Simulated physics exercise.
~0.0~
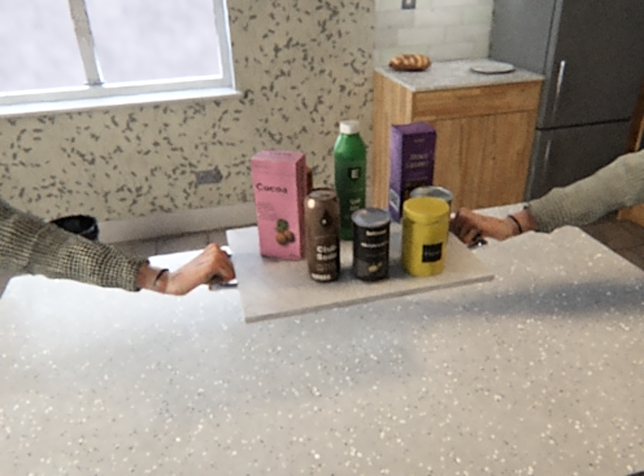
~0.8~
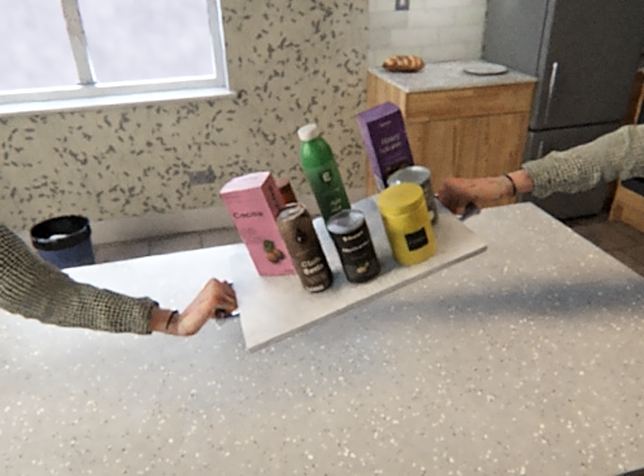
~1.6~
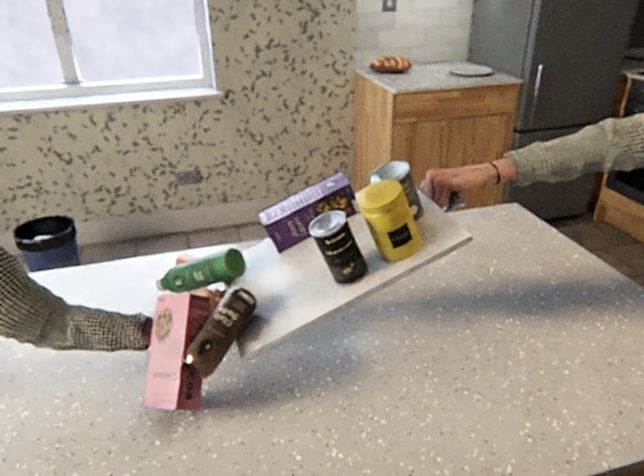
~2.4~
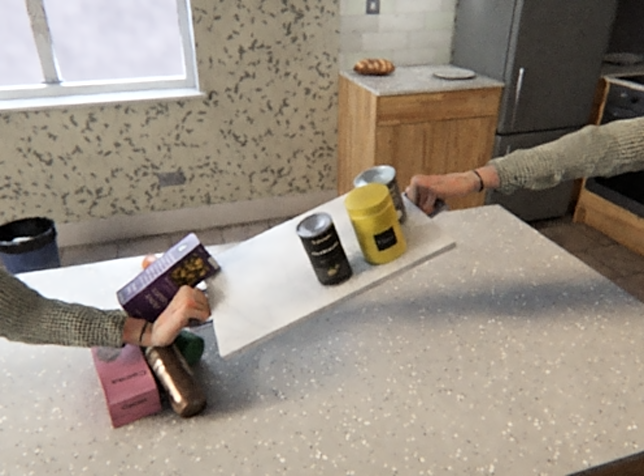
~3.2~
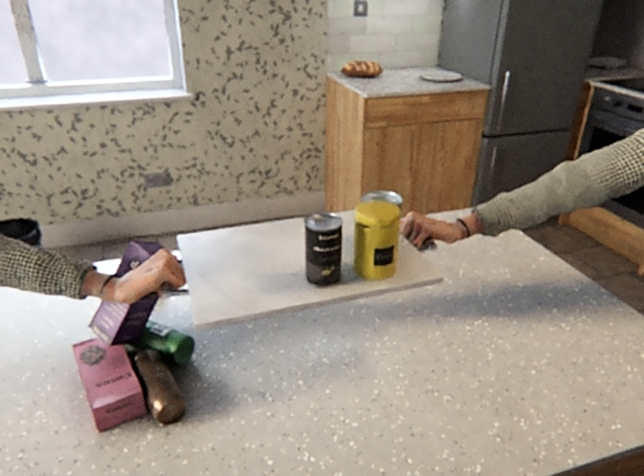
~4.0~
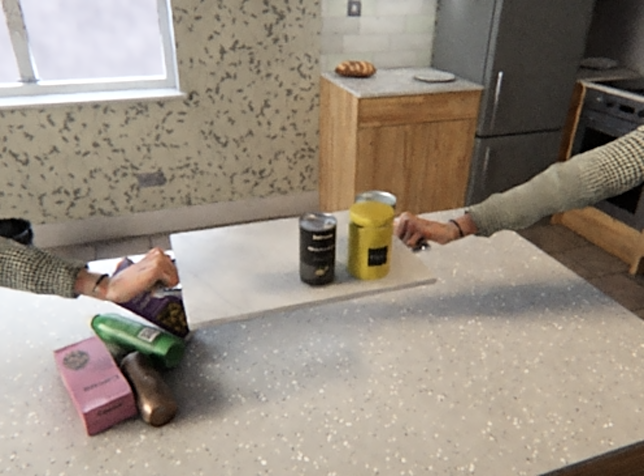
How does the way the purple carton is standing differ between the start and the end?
At the start the purple carton stands upright on the tray. By the end it is off the tray, leaning beside the hand on the left.
